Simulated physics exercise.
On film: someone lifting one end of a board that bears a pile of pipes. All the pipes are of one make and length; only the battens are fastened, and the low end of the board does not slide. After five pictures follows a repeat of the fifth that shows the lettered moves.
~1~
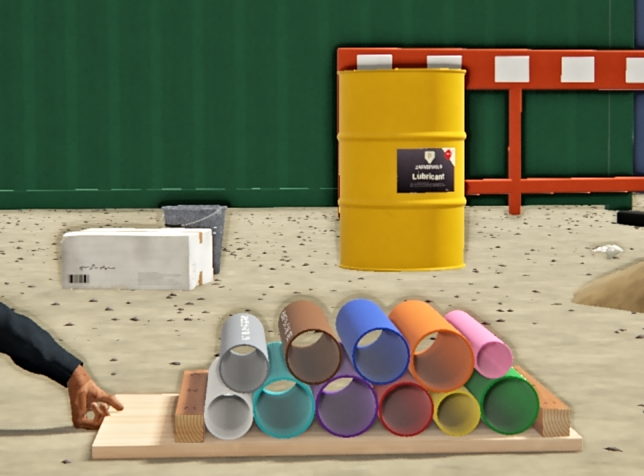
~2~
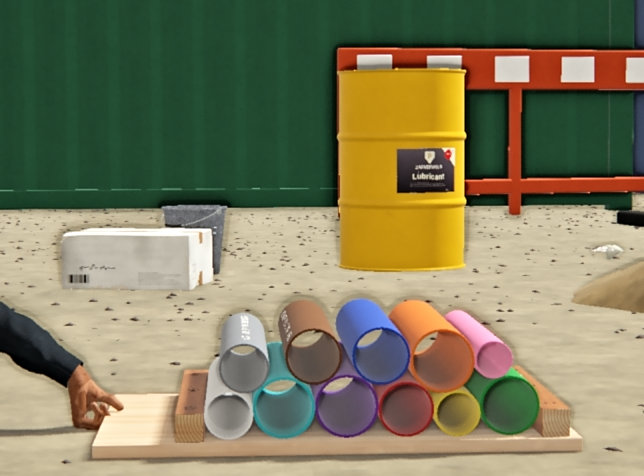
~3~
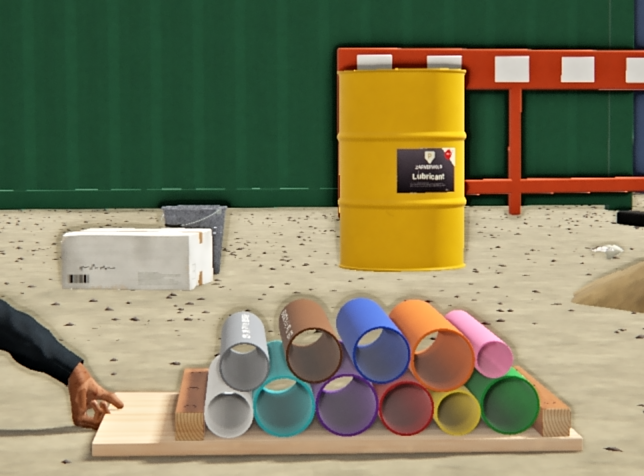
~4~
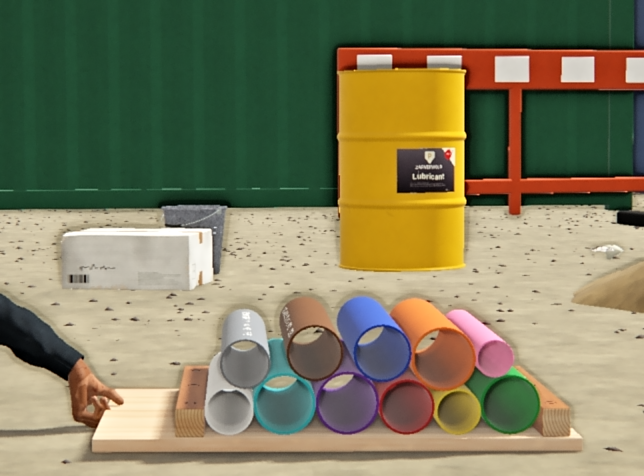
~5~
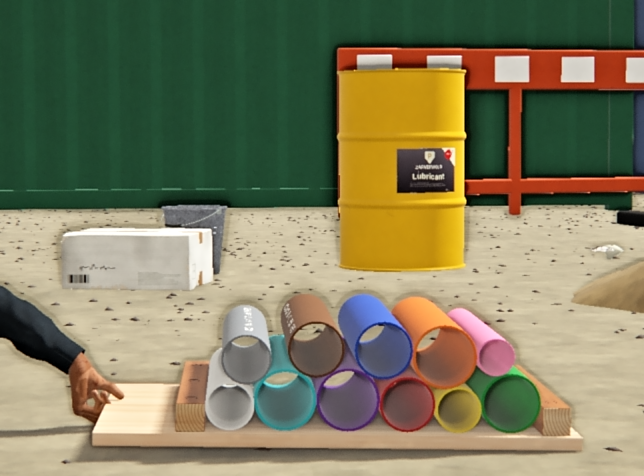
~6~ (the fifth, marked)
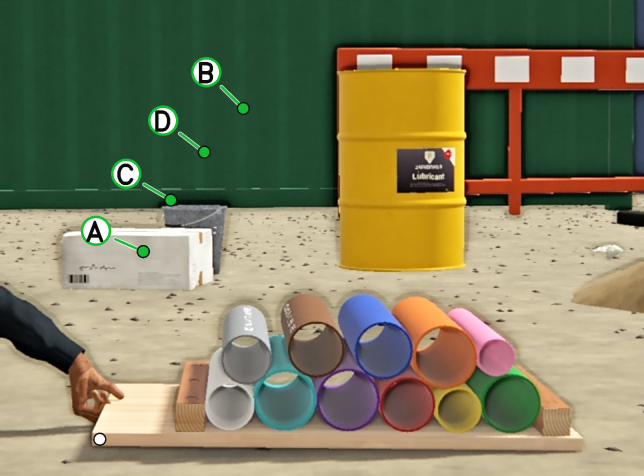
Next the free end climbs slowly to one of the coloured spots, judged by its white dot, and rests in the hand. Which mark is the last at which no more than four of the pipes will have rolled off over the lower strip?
D is the limit.
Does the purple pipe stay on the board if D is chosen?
Yes, with D.
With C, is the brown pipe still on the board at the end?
The brown pipe: Yes.
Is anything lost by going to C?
Yes, at C.
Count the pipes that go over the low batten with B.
The count is five.
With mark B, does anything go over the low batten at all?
Yes, at B.
On the copy, A at (144, 252); B at (243, 109); C at (171, 200); D at (204, 152); the white dot at (100, 439).
On D. First, board at 20°.
Then, board at 38°.
Finally, board at 38°, four over the low batten (orange, brown, blue, pink).
By contrast, A one over the low batten (pink); B five over the low batten; C three over the low batten (orange, blue, pink).
